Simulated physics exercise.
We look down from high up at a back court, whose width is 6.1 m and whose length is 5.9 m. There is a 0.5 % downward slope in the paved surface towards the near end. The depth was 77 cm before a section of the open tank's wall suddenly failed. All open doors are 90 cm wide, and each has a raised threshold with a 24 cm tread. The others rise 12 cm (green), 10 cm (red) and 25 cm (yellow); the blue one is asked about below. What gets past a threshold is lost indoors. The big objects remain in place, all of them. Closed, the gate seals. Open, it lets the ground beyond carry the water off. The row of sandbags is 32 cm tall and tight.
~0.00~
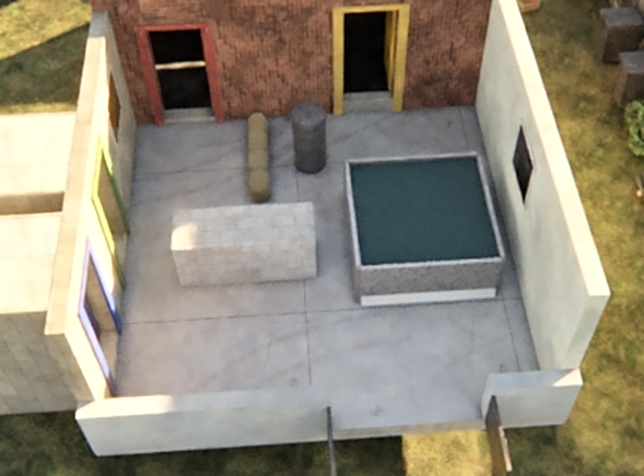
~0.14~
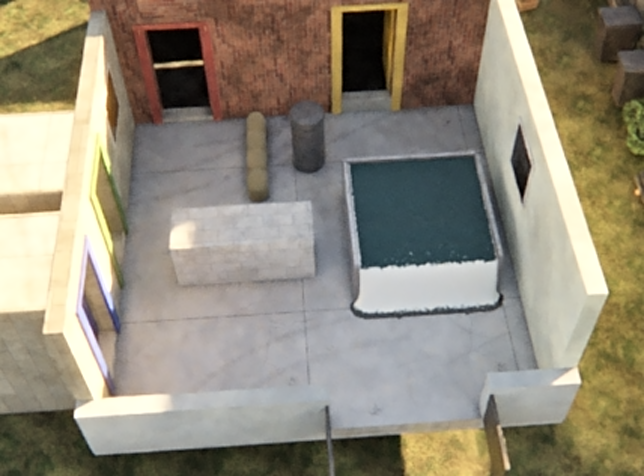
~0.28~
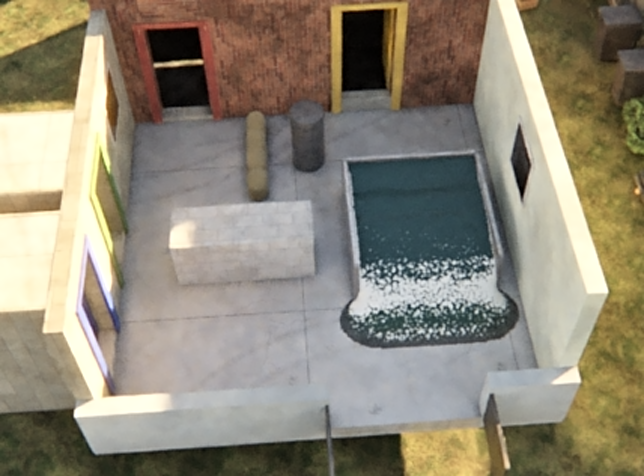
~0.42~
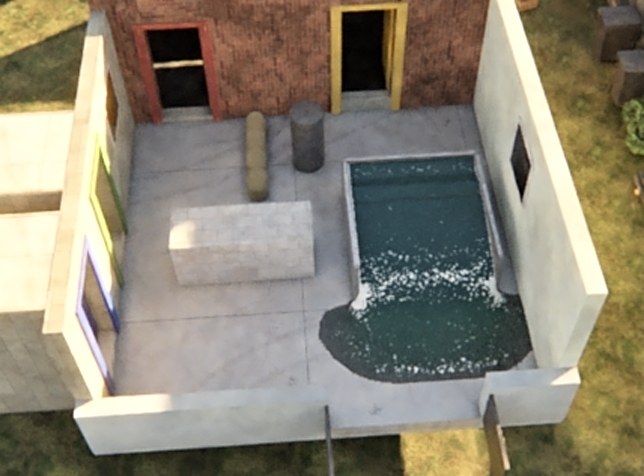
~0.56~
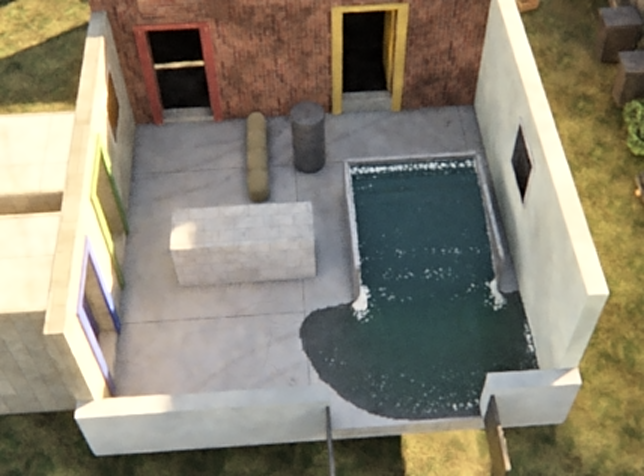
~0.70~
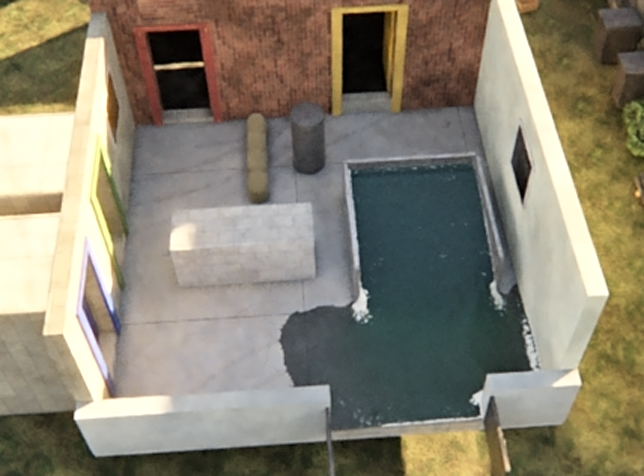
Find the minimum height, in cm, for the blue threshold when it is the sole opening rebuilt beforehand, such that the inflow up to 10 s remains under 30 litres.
The minimum height is about 6.5 cm.
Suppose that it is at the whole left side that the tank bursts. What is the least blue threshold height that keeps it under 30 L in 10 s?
Then 19 cm.
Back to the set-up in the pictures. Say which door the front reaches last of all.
The red one.
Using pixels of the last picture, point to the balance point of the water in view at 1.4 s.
Roughly (427, 290).
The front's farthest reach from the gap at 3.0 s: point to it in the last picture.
Near pixel (110, 429).
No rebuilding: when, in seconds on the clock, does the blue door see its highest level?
Crest at t of about 5.0 s.
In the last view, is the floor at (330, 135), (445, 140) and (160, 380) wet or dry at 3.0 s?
So the three spots come out spared, spared, swamped, in that order.
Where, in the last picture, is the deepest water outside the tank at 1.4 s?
(536, 400).
After 1.4 s water covers 25 % of the floor, deepest (52 cm) near (536, 400); it has not reached the blue door.
After 3.0 s water covers 35 % of the floor, deepest (26 cm) near (332, 426); 10 cm at the blue door, 0 litres in over its 12 cm threshold.
After 10.0 s water covers 85 % of the floor, deepest (6 cm) near (110, 429); 5 cm at the blue door, 0 litres in over its 12 cm threshold.
At the blue door as built, the water arrived by 2.7 s and peaked near 12 cm at 5.2 s.
Run again over the same 10 s with other heights there, 48 litres in over 5.5 cm, 18 litres over 7.5 cm. The limit of 30 litres is kept from about 6.5 cm up.
